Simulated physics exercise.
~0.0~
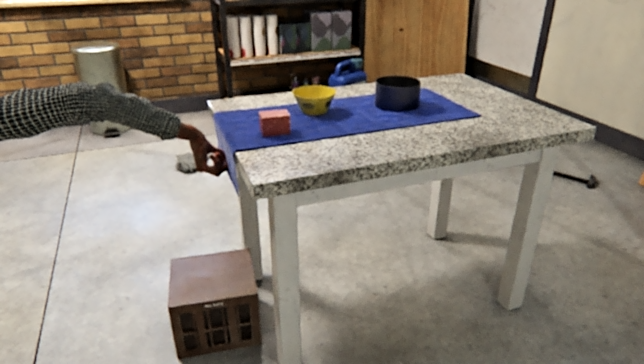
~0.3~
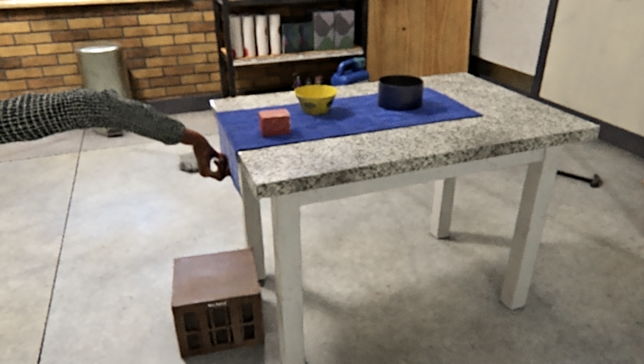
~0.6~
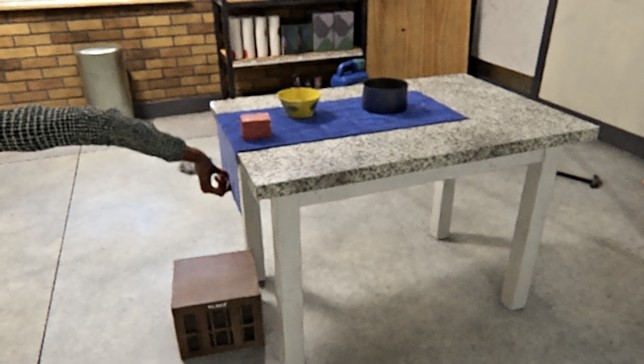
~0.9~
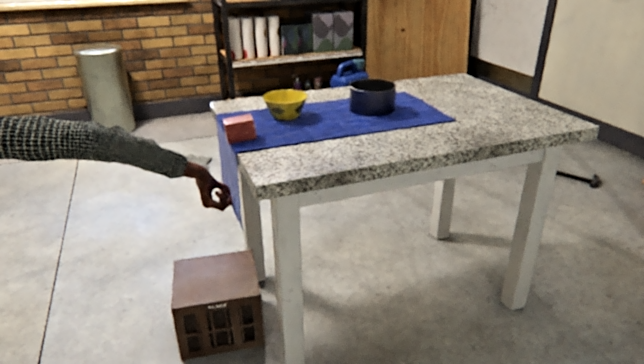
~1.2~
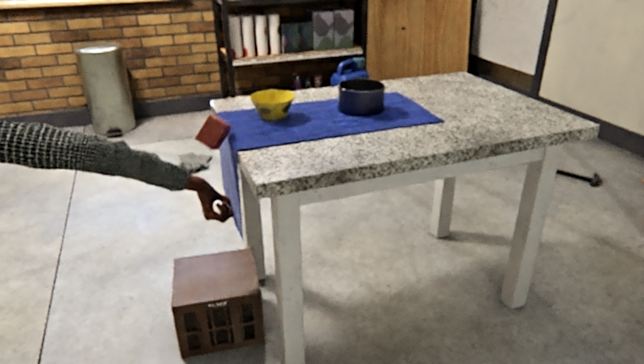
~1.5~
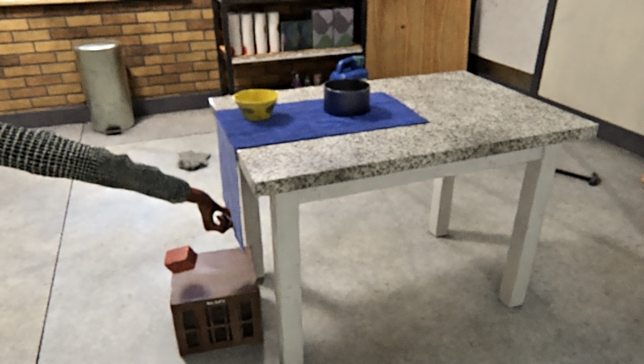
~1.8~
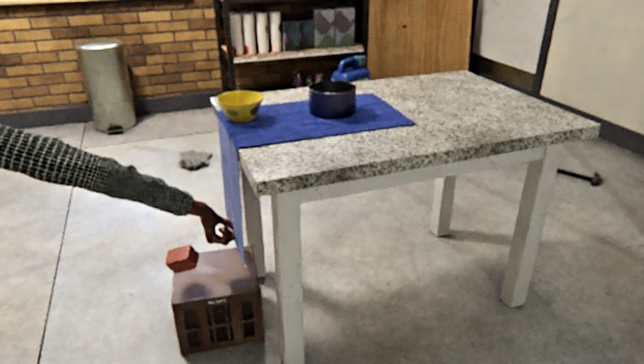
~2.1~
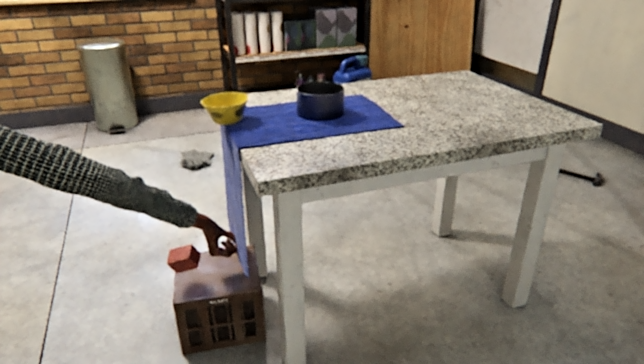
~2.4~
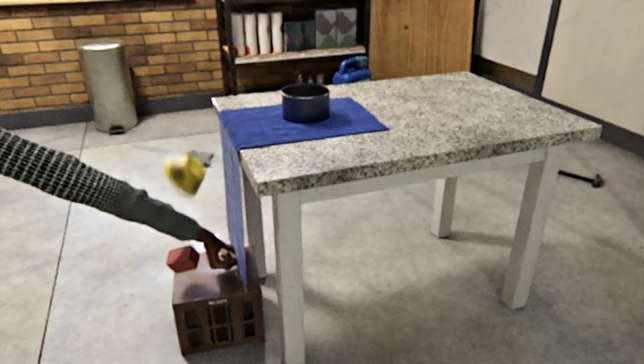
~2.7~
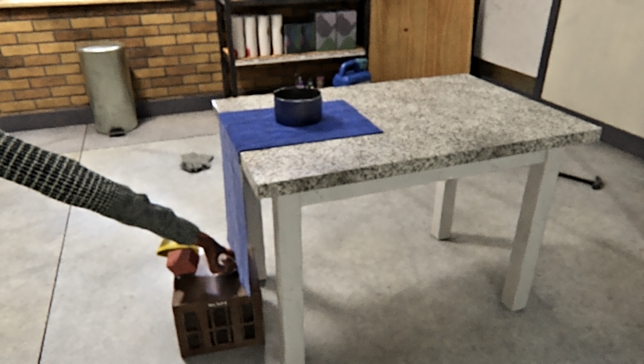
At a workbench, a hand slowly pulls a blue cloth down, toppling a red block, then a yellow bowl.
